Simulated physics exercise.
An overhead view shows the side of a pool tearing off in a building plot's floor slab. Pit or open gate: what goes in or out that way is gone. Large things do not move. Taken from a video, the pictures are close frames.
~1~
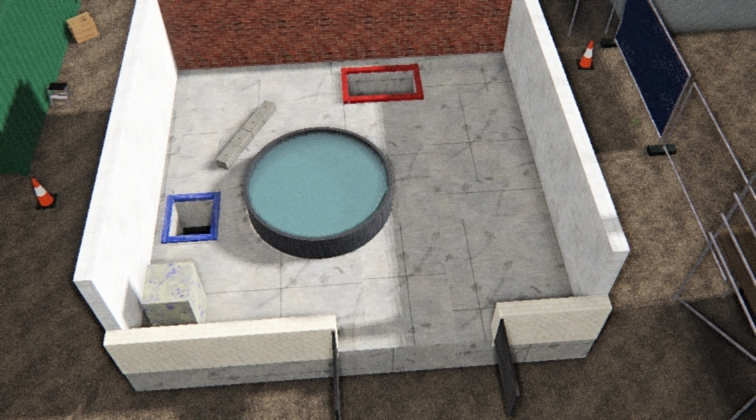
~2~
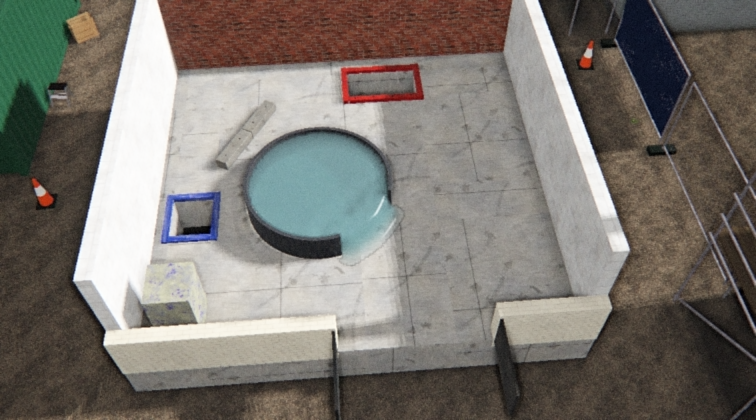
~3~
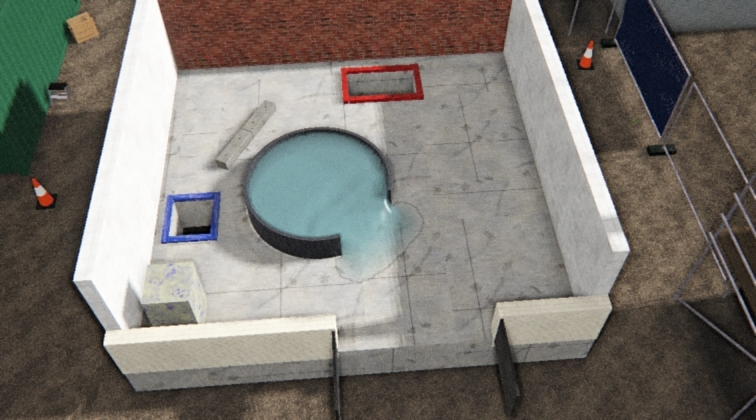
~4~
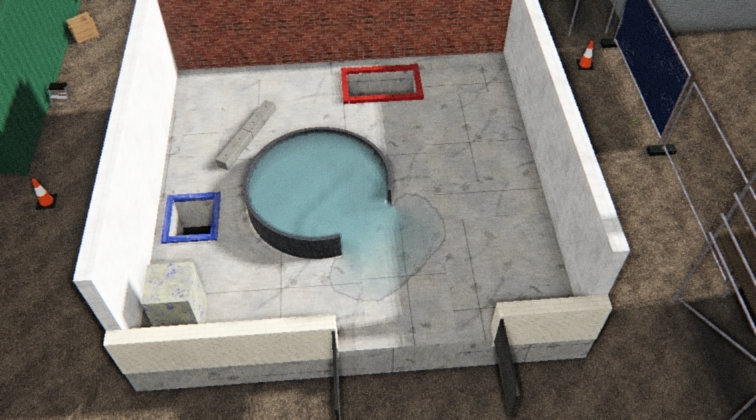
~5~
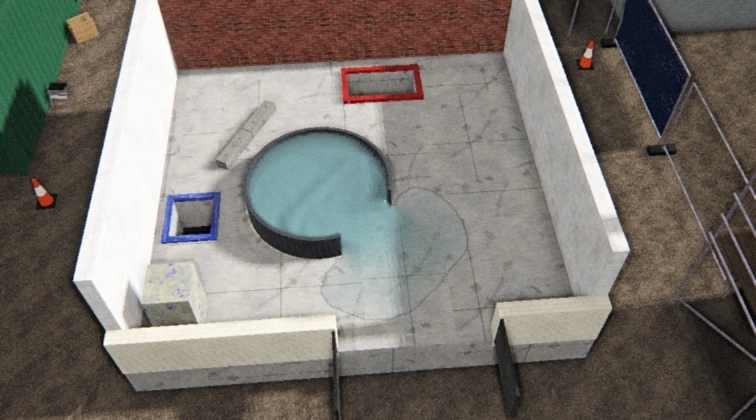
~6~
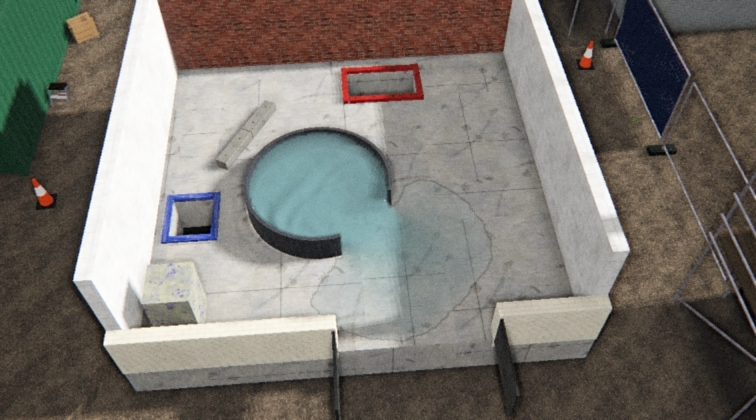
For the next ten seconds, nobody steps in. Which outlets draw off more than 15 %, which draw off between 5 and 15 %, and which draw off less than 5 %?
In order: Gate: Past fifteen per cent. Red pit: Beneath five per cent. Blue pit: Beneath five per cent.
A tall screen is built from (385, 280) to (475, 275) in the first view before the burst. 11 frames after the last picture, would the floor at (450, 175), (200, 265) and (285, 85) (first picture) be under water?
Running through them in order, the first comes out free from flooding, the second free from flooding and the last free from flooding.
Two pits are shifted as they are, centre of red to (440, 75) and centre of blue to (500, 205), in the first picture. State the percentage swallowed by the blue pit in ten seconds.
The blue pit takes 8 per cent.
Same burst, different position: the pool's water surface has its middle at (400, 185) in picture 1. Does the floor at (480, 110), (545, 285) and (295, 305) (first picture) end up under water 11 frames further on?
Spot one unwetted, spot two wetted, spot three unwetted.
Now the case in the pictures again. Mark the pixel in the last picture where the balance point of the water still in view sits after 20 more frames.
Around (388, 227).
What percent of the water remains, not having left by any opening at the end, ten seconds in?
I make it 56 per cent.
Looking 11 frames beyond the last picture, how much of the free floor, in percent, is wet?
Around 25 percent, give or take.
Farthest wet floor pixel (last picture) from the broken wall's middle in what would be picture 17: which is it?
Somewhere about (571, 320).
A moment on, water covers 20 % of the floor; the gate 2 %, the red pit 0 %, the blue pit 0 %.
Next, water covers 25 % of the floor; the gate 9 %, the red pit 0 %, the blue pit 0 %.
Then, water covers 25 % of the floor; the gate 19 %, the red pit 0 %, the blue pit 0 %.
Later, water covers 45 % of the floor; the gate 33 %, the red pit 0 %, the blue pit 0 %.
In the end, water covers 55 % of the floor; the gate 45 %, the red pit 0 %, the blue pit 0 %.
